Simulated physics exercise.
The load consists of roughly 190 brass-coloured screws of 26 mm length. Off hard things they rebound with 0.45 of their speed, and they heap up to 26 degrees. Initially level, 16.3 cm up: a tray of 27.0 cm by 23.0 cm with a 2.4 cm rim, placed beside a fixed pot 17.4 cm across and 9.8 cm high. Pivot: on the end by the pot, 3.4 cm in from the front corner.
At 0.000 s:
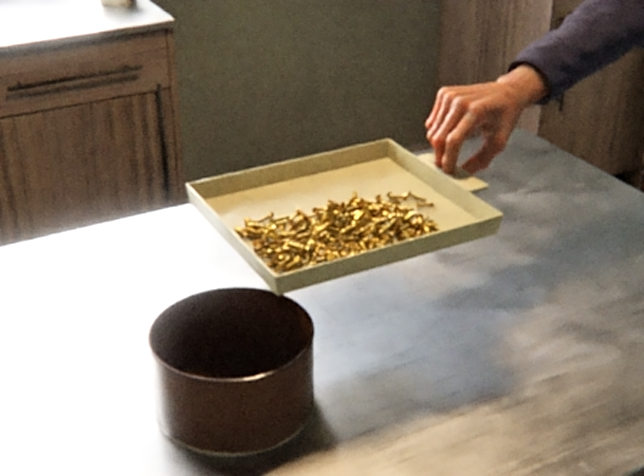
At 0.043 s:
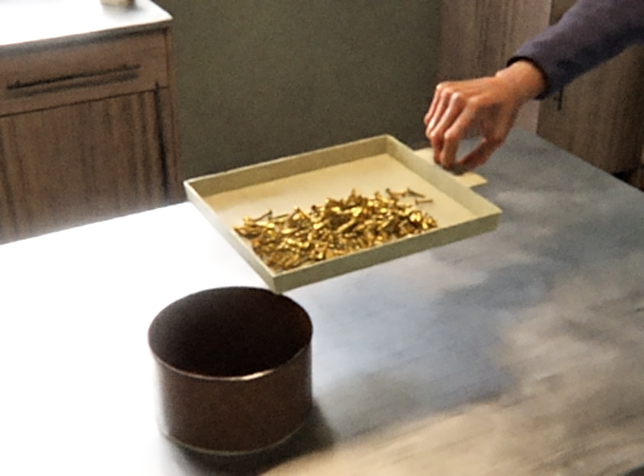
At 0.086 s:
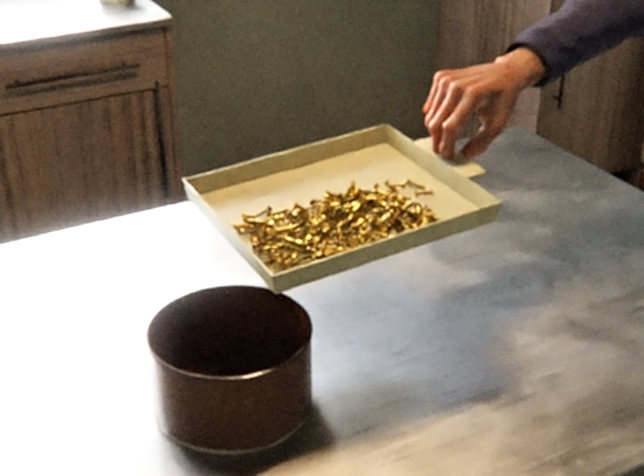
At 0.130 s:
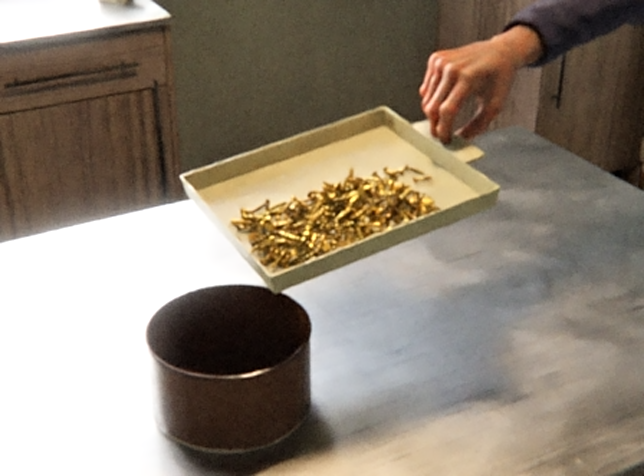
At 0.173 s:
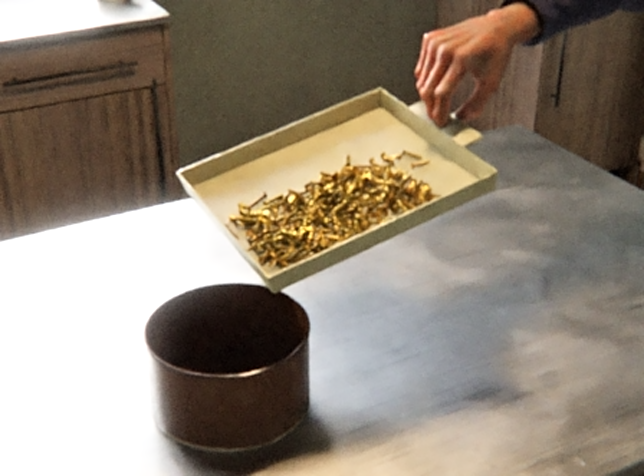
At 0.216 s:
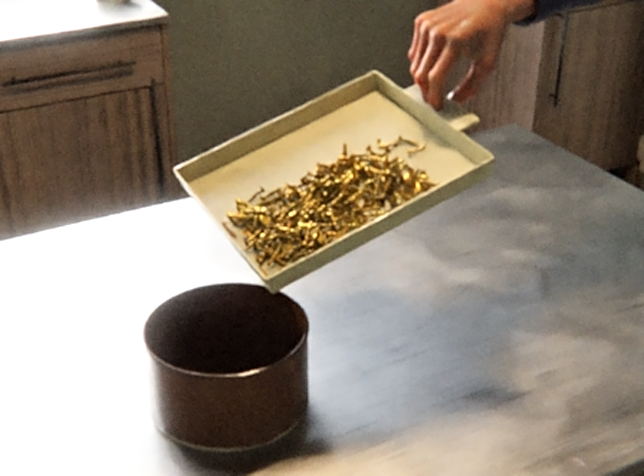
The video shows a hand holding the handle of a shallow, pale tray of small brass-coloured screws beside a dark round pot on a table, then raising the handle end so the tray gradually tilts toward its lower-left corner.
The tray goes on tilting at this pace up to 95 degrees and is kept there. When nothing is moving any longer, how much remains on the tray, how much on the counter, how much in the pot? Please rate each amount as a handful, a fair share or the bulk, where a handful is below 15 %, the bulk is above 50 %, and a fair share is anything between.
Tray: A handful; counter: A handful; pot: The bulk.
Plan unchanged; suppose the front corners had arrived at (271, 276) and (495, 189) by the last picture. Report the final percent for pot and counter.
Final per cent - pot 55, counter 45.
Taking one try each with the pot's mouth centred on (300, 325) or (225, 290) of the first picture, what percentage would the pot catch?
25 and 10 %.
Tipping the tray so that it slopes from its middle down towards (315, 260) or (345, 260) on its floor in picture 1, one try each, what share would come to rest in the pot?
Approximately 60 percent, then 30 percent.
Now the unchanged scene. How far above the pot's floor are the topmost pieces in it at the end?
Height: Approx. 3.0 cm.
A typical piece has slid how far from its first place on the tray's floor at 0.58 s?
By then it sits near 6 cm from where it began.
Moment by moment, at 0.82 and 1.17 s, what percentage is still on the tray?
Roughly 80 then 10.
After 0.58 s, tilt 55 degrees; the tray holds 100 %, the pot 0 %.
After 0.82 s, tilt 81 degrees; the tray holds 80 %, the pot 5 %.
Then, at 1.17 s, tilt 95 degrees; the tray holds 10 %, the pot 75 %.
By 2.1 s all is still; tray 0 %, counter 5 %, pot 95 %.
